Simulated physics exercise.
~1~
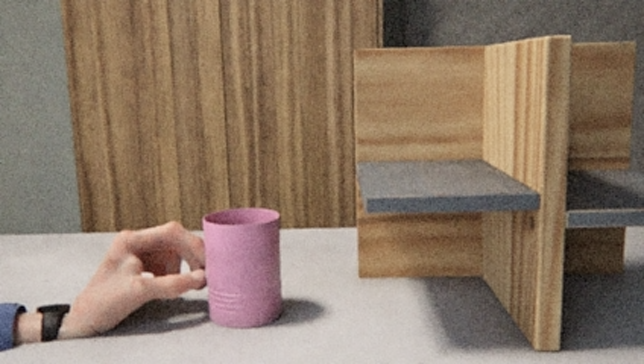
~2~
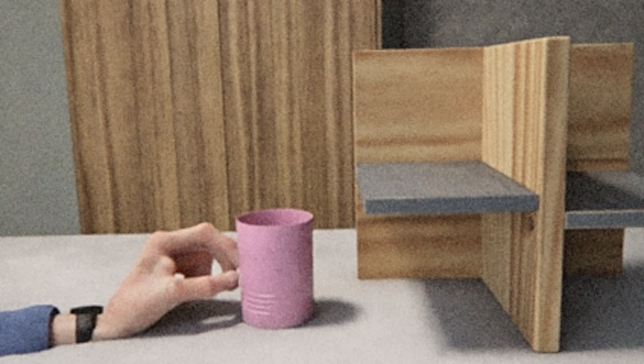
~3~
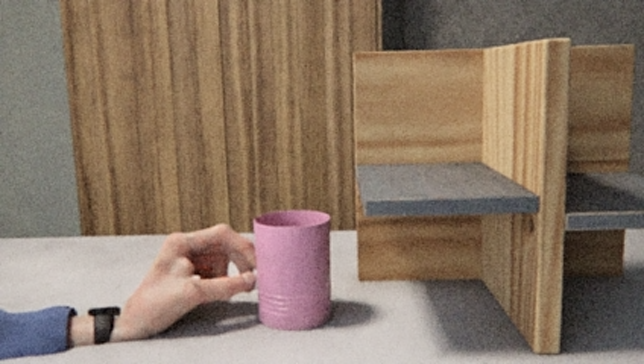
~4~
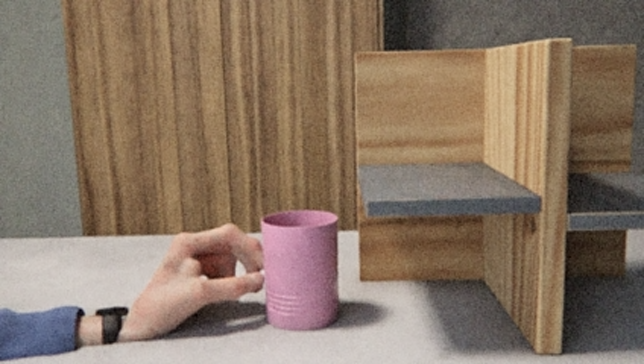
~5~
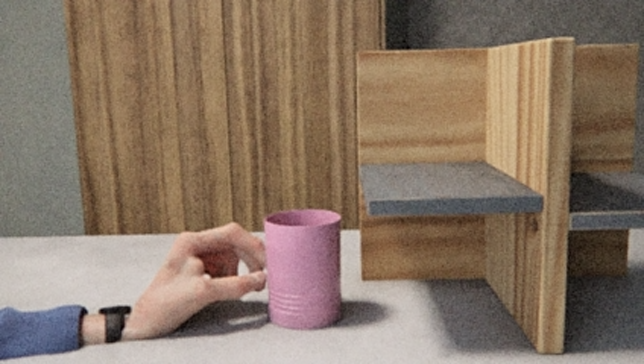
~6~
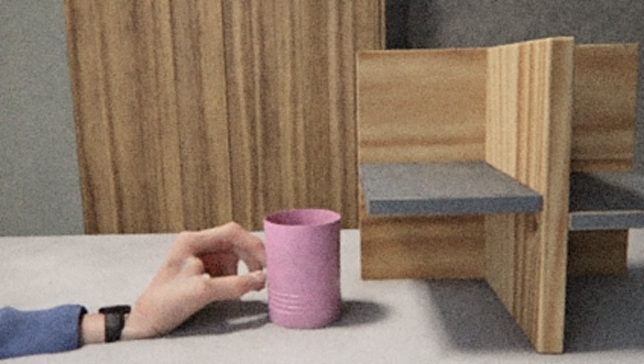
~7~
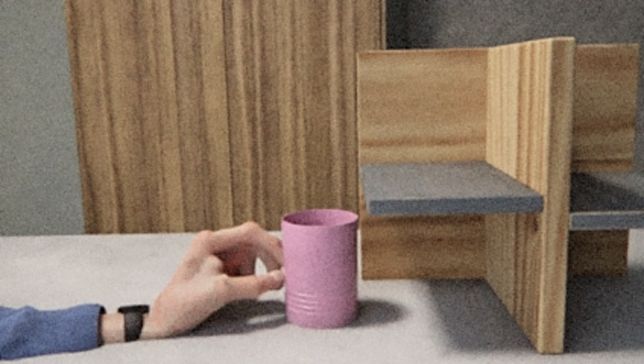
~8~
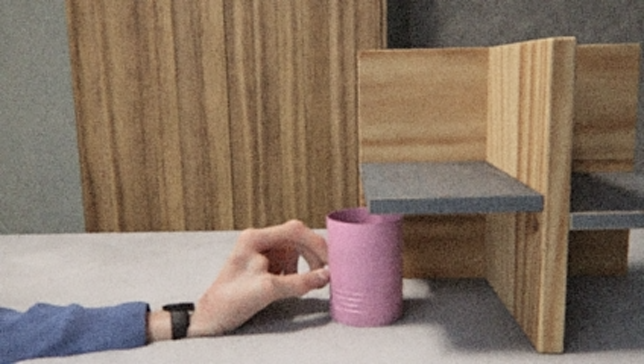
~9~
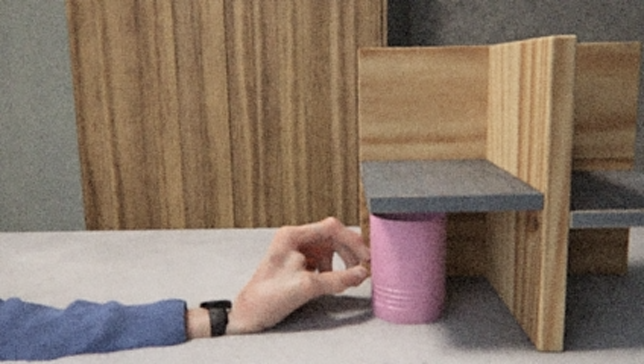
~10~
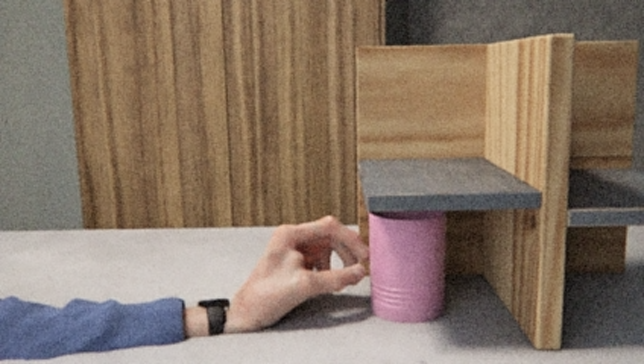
A hand with a dark wristband and a blue sleeve reaches in from the left across a pale tabletop, seen from the front by a slightly swaying camera, its fingers at the side of an upright pink beaker. To the right stands a small wooden rack with grey shelves, and a wood-grain panel rises behind. The hand pushes the beaker to the right, slows to a stop short of the rack, then pushes on. The beaker slides up to the opening and passes beneath the left grey shelf, clearing its underside. It ends upright under the shelf, the fingers still beside it.
